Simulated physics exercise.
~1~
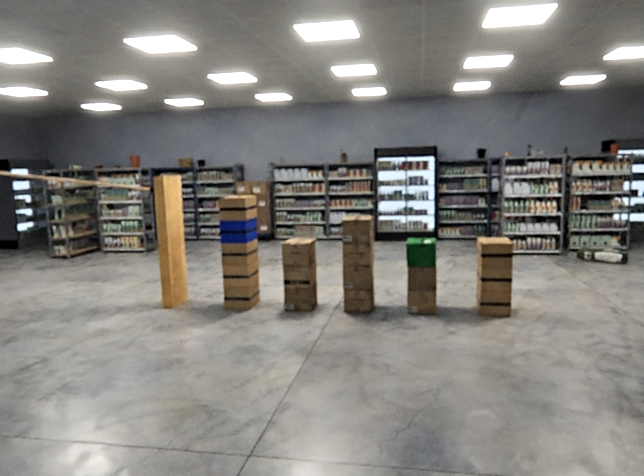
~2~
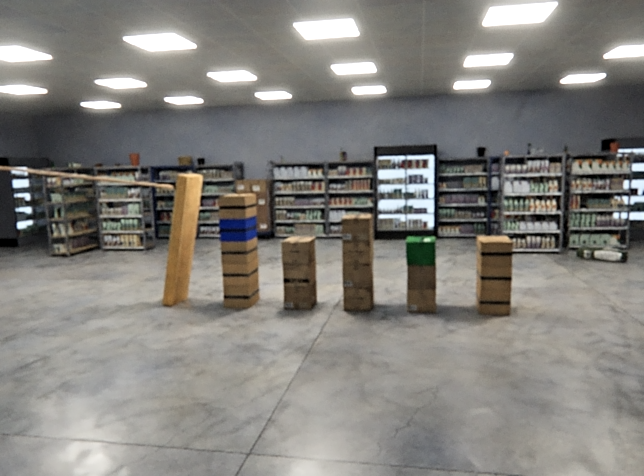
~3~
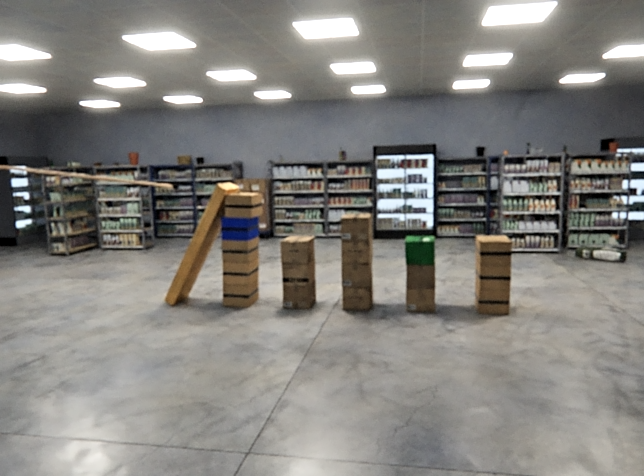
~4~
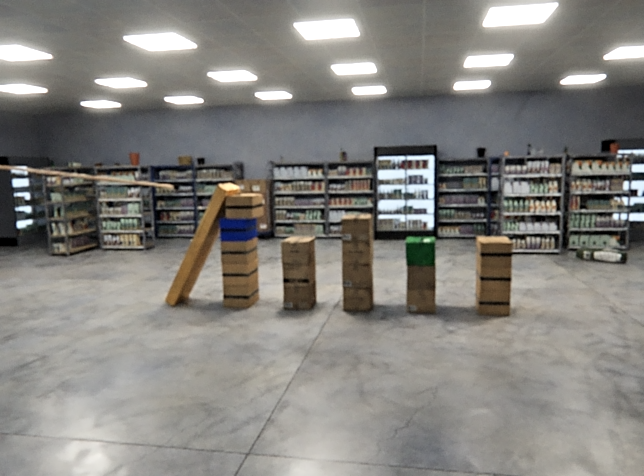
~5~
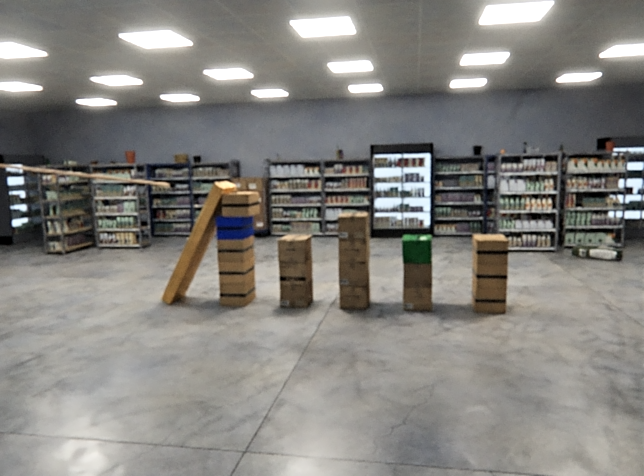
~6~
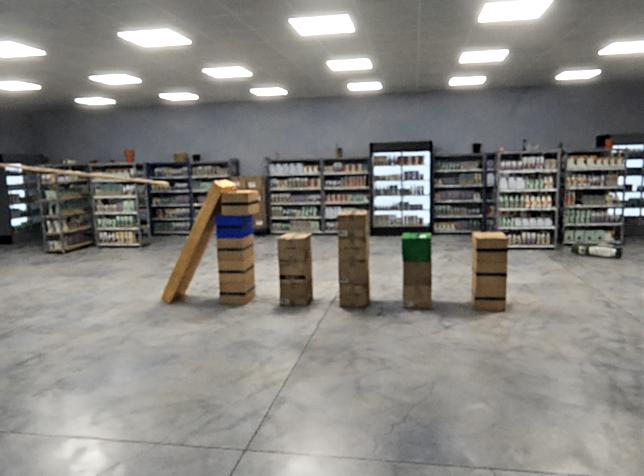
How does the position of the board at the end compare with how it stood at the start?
The board stands upright at the start, but by the end it is leaning to the right against the nearest pile of cartons.
